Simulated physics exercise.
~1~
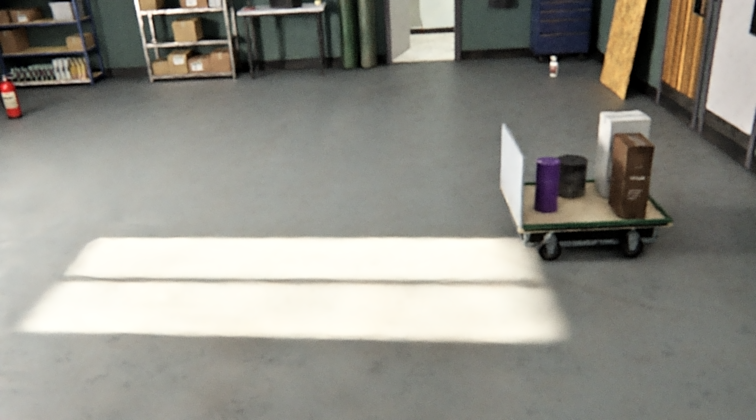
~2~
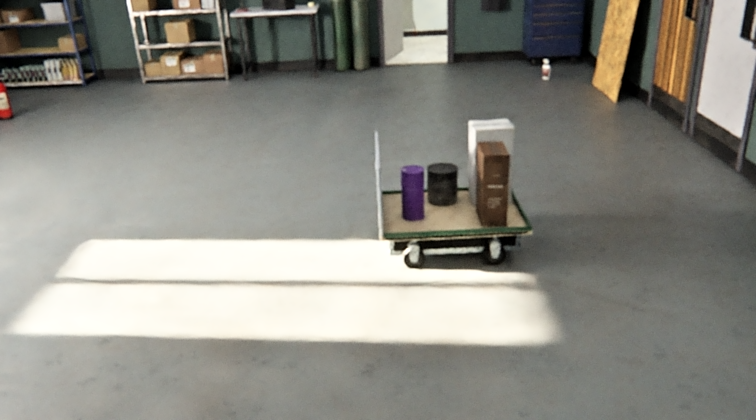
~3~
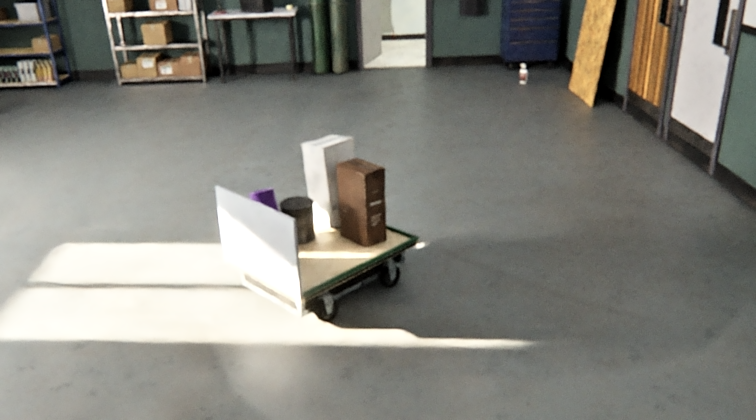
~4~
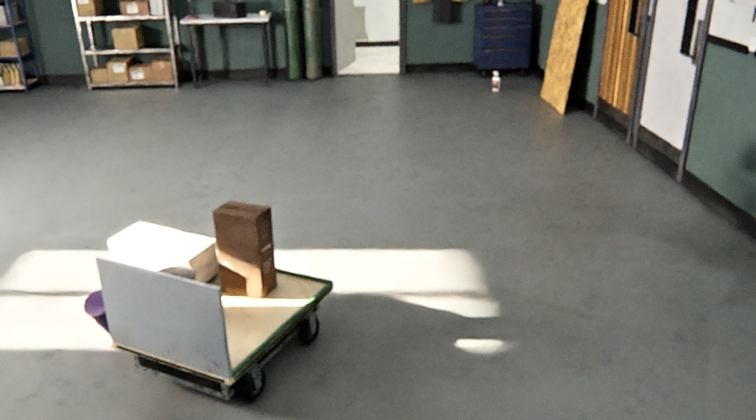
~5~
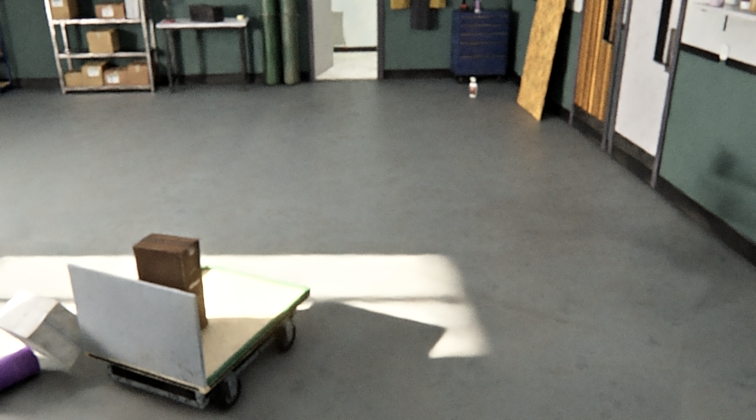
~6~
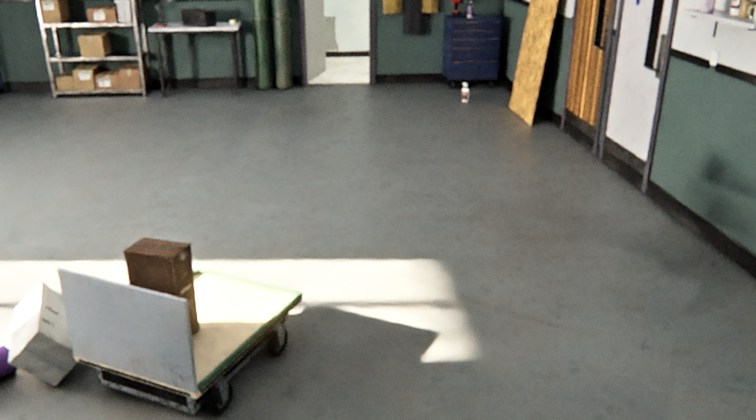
In the video, a flat cart carrying a purple canister, a black pail, a white box and a brown box rolls left across a workshop floor and swings toward the viewer, stopping after the canister and white box tip off, while the brown box stays upright aboard.
